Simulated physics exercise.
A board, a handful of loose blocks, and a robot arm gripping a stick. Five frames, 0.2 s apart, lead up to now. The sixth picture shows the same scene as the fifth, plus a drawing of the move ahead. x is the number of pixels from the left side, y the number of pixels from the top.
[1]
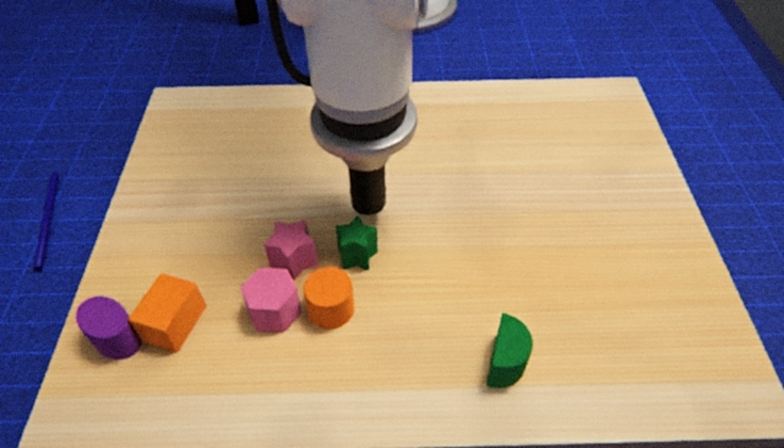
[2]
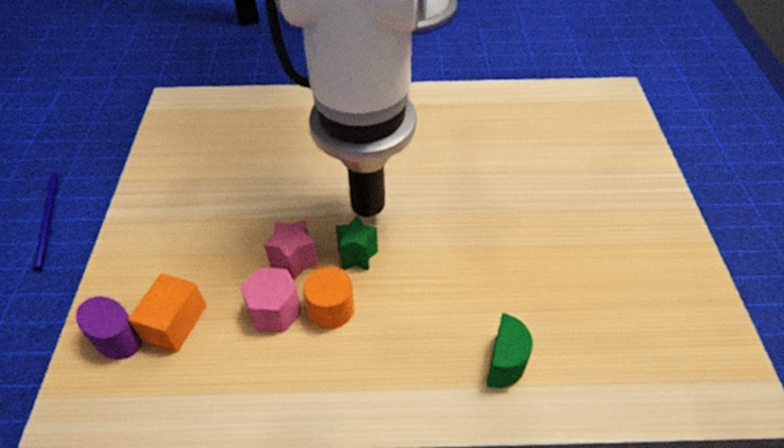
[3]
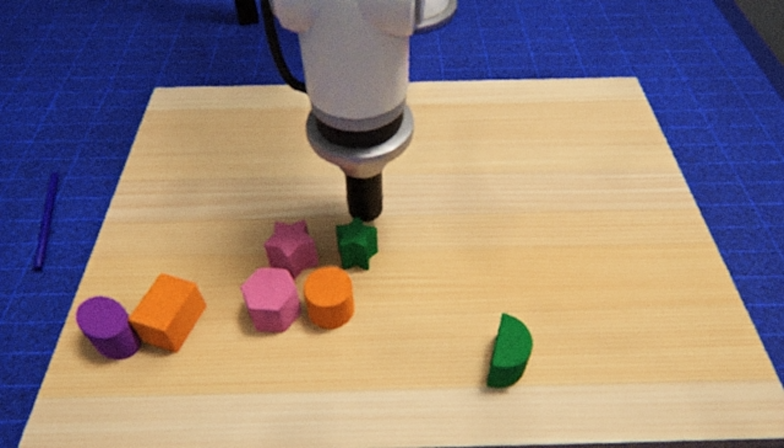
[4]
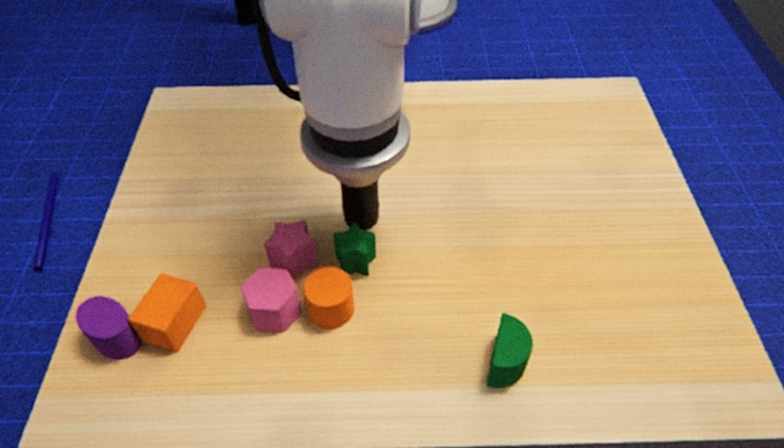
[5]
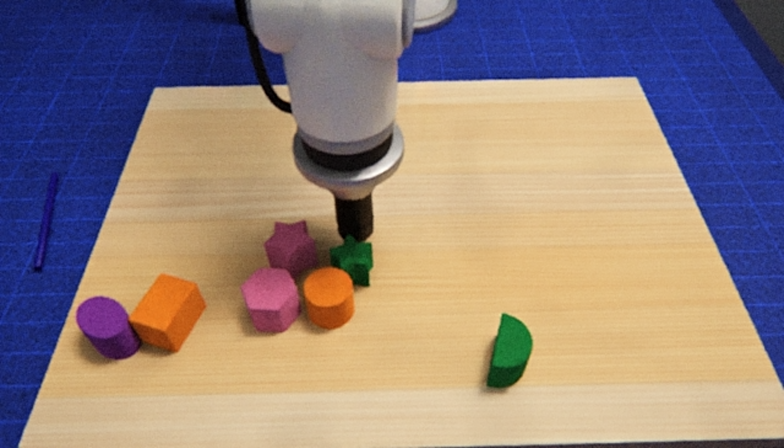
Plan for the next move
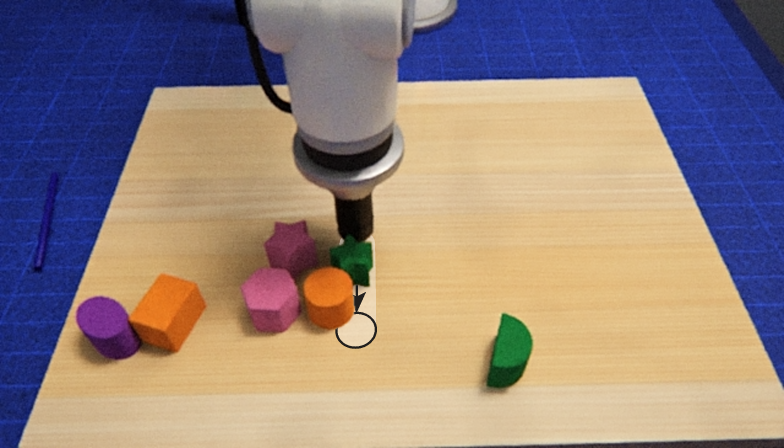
A robot arm holding a short dark stick lowered it toward the green star among the scattered colored blocks, then nudged the star slightly toward the orange disc while the other blocks stayed put.
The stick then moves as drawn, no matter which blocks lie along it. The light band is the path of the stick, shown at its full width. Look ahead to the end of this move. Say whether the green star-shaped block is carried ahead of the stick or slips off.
The green star-shaped block stays in front.
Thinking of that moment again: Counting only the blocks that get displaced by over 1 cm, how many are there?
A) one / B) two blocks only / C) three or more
B.
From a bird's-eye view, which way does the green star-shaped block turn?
The answer is counter-clockwise.
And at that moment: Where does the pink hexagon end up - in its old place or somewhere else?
Undisturbed, or as good as.
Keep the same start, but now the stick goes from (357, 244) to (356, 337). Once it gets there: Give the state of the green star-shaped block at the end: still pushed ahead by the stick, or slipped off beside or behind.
Most likely the green star-shaped block stays ahead.
The drawn path runs from (357, 244) to (356, 330).
The first path, step by step. Halfway along, stick at (356, 272); orange disc at (323, 319); green star-shaped block at (360, 291), turned 35° anticlockwise.
At the end, stick at (355, 317); pink hexagon not moved; pink star-shaped block not moved; orange disc at (317, 337); green star-shaped block at (366, 339), turned 45° anticlockwise.
